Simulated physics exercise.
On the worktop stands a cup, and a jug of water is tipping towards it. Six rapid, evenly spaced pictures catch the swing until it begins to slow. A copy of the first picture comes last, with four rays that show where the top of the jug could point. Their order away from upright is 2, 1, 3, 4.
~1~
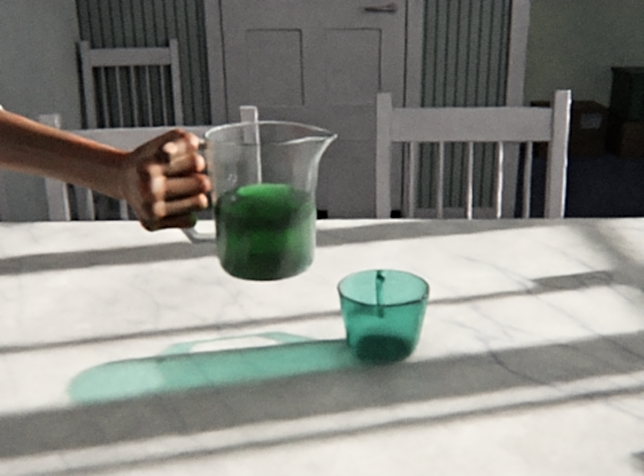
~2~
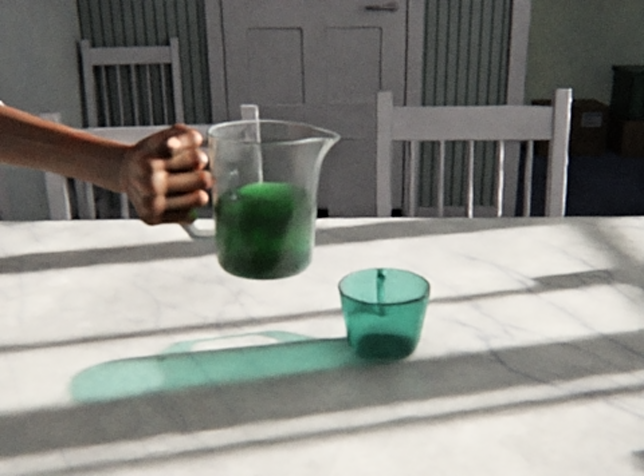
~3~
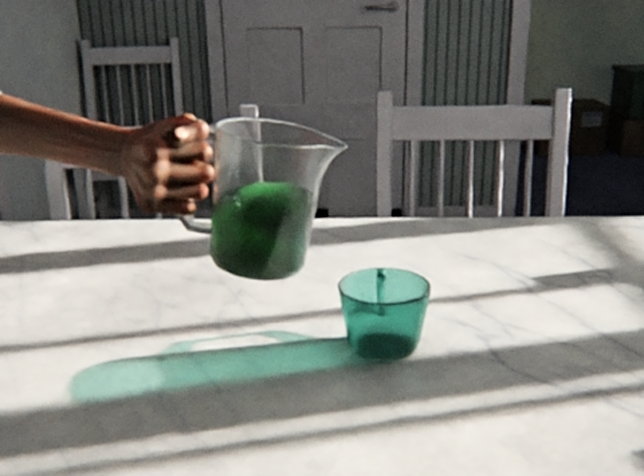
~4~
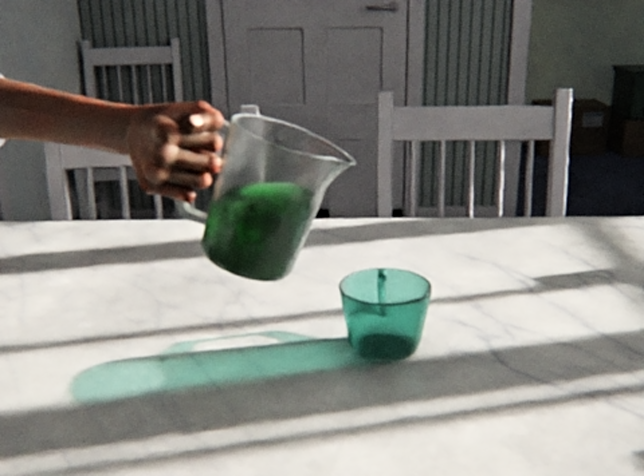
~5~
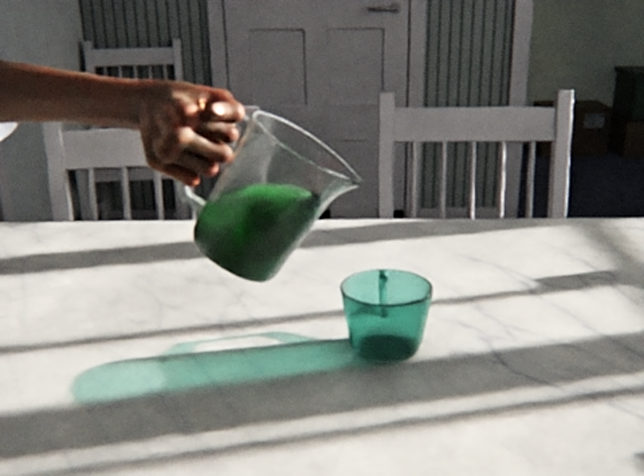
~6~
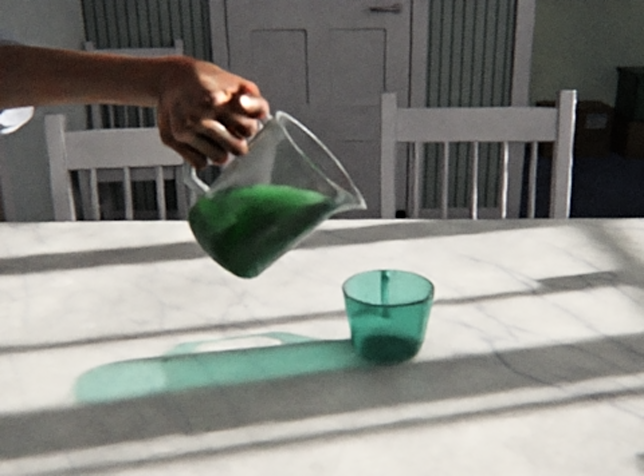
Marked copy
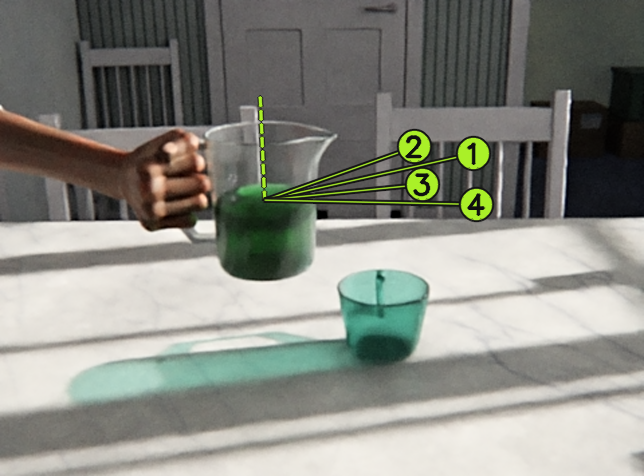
On a sunlit marble tabletop, a hand steadily tilts a clear jug of green liquid rightward near a small teal cup.
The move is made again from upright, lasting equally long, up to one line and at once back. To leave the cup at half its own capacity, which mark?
Tilt 2.
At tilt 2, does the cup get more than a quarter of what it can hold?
Yes.
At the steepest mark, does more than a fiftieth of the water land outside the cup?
Yes.
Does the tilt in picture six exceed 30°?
Yes, it does.
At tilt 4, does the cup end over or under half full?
Over.
On the marked copy, 1 at (457, 157); 2 at (398, 152); 3 at (405, 186); 4 at (459, 204).
With 1, the cup ends with about 66 % of what it can hold; 11 % of the water is spilt.
With 2, the cup ends with about 54 % of what it can hold; 3 % of the water is spilt.
With 3, the cup ends with about 74 % of what it can hold; 21 % of the water is spilt.
With 4, the cup ends with about 91 % of what it can hold; 22 % of the water is spilt.
